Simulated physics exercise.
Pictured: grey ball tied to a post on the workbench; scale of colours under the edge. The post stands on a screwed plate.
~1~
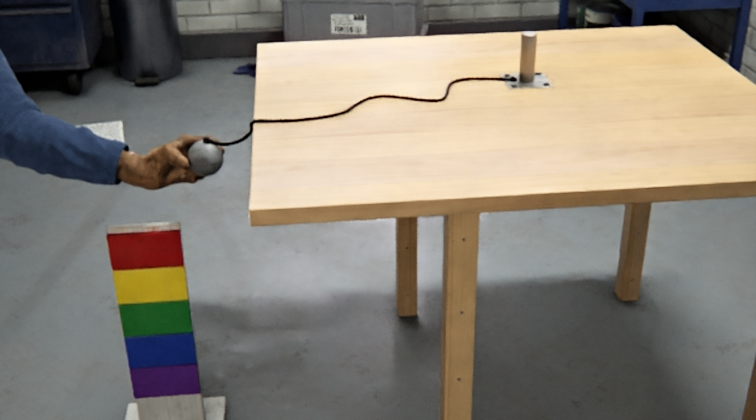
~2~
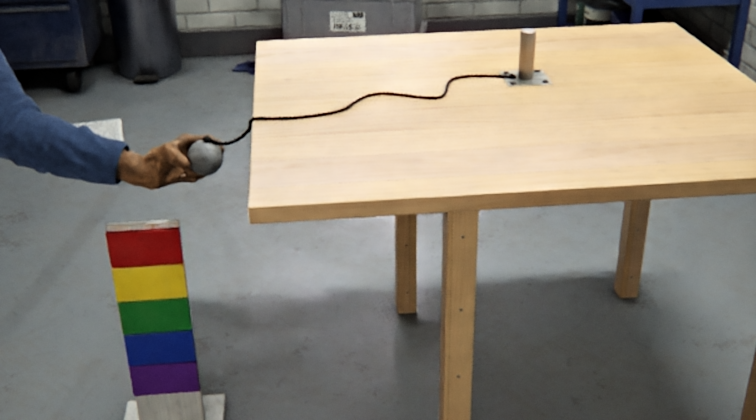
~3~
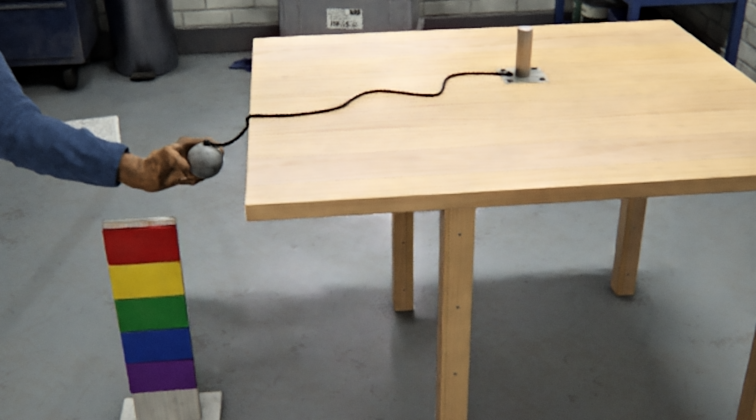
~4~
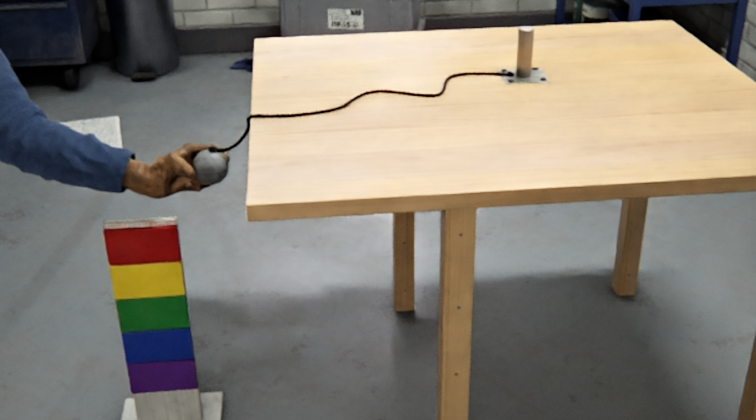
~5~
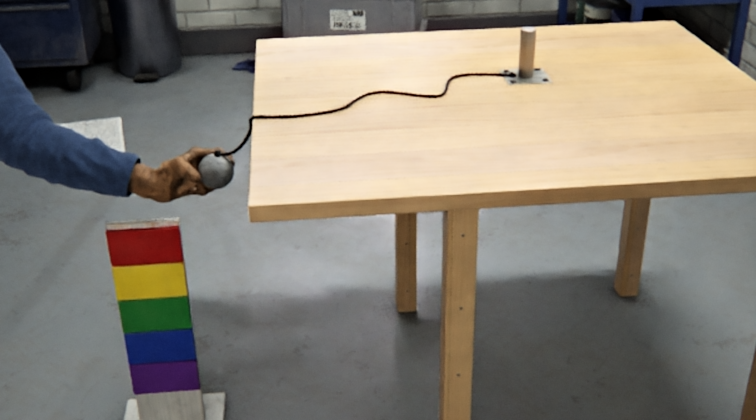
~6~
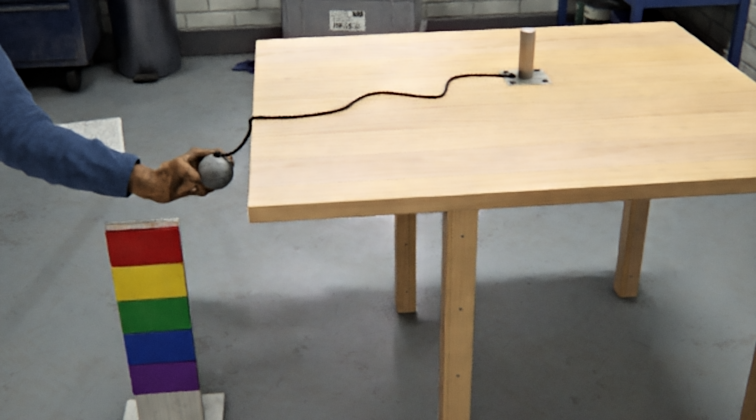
In a workshop with a grey floor and a pale brick wall, the view looks slightly down on a wooden workbench. A black cord runs loosely from a plated post across the top to a grey ball held in a blue-sleeved person's hand at left, above an upright red, yellow, green, blue and purple scale. The hand shifts the ball slightly right and down, while the camera wavers faintly.
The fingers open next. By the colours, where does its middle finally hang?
At the red band.
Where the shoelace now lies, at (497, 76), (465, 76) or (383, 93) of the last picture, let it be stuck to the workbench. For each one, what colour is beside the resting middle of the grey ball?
Going through the tries in order, you get red, red and higher than all five.
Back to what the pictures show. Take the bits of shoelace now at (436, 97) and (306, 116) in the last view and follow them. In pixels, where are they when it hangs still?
At (400, 92) for the first, at (252, 119) for the second.
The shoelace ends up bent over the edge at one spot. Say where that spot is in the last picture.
That spot lies near (306, 116).
Early on, ball near (240, 233); level with red.
Midway, ball near (276, 228); level with red.
Finally, ball near (266, 234); level with red. Its middle rests at the red band.
